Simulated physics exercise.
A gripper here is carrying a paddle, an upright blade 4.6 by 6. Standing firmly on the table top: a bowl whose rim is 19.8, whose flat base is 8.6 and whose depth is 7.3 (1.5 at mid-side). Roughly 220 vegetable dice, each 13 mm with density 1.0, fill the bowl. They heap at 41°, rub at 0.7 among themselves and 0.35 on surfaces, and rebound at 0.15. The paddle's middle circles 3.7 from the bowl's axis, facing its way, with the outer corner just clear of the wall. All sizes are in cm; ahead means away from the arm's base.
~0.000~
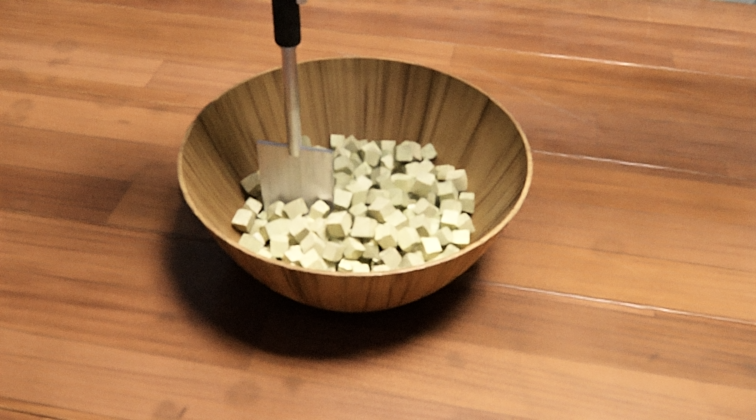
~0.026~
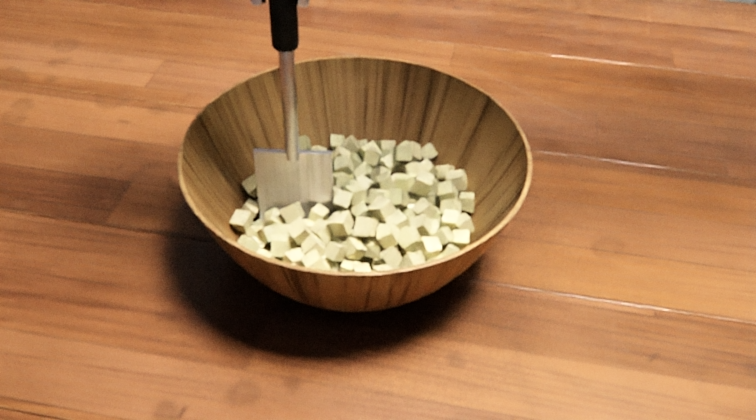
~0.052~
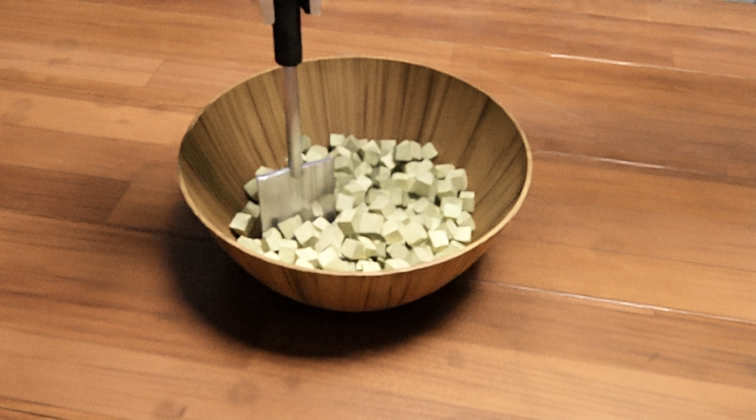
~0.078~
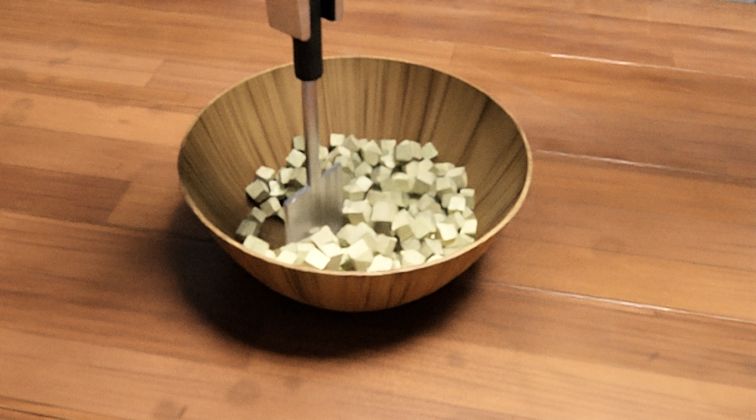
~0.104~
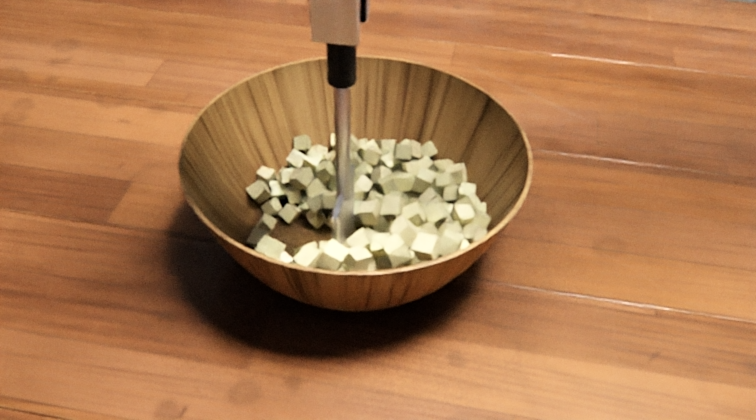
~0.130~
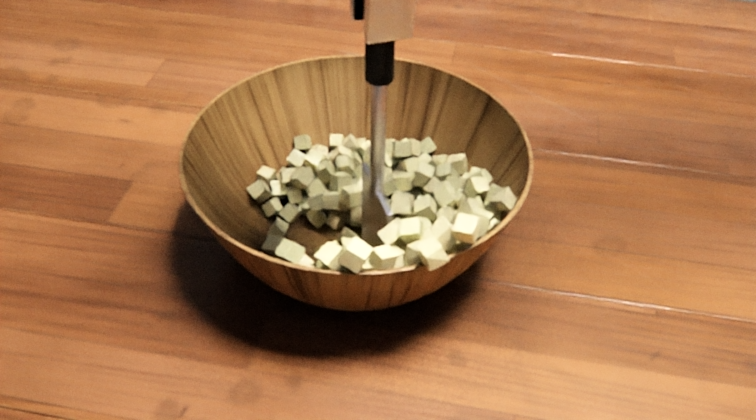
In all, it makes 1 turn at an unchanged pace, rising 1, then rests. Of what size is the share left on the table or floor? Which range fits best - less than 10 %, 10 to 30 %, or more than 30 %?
The range that fits is 10 to 30 %.
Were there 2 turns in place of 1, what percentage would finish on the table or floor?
25 %.
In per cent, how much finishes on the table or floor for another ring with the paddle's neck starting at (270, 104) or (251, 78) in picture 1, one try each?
Near 25 per cent and near 0 per cent, in that order.
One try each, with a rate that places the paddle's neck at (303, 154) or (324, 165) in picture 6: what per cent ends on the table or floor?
Well, about 0 percent the first time and about 5 percent the second.
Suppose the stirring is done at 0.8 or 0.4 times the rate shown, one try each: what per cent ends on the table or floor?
It would be about 5 and 0 percent respectively.
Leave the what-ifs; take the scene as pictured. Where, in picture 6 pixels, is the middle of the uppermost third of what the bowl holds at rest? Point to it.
Near (291, 251).
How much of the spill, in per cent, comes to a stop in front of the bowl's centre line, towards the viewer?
Result: Roughly 30 %.
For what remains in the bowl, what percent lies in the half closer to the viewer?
I'd say around 60 per cent.
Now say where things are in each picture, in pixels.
In the first frame, paddle neck at (293, 126), 0° round; upper third of the load around (371, 211), from x 245 to 465, top at y 145; 221 in the bowl.
In the second frame, paddle neck at (291, 130), 9° round; upper third of the load around (367, 216), from x 240 to 465, top at y 145.
In the third frame, paddle neck at (294, 146), 35° round; upper third of the load around (363, 230), from x 240 to 465, top at y 145.
In the fourth frame, paddle neck at (313, 161), 63° round; upper third of the load around (374, 246), from x 245 to 470, top at y 145.
In the fifth frame, paddle neck at (343, 169), 91° round; upper third of the load around (396, 247), from x 260 to 480, top at y 145.
In the sixth frame, paddle neck at (377, 166), 119° round; upper third of the load around (431, 235), from x 260 to 505, top at y 140; 221 in the bowl.
By 0.21 s, 207° round, highest piece 11 above the table; 210 in the bowl, 11 in flight or on the tool.
By 0.29 s, 294° round, highest piece 11 above the table; 194 in the bowl, 4 on the table or floor, 23 in flight or on the tool.
By 0.53 s, 0° round, highest piece 6 above the table; 178 in the bowl, 43 on the table or floor.
By 1.23 s, 0° round, highest piece 6 above the table; 178 in the bowl, 43 on the table or floor.
Final count, 178 in the bowl, 43 on the table or floor. That is 19 % on the table or floor.
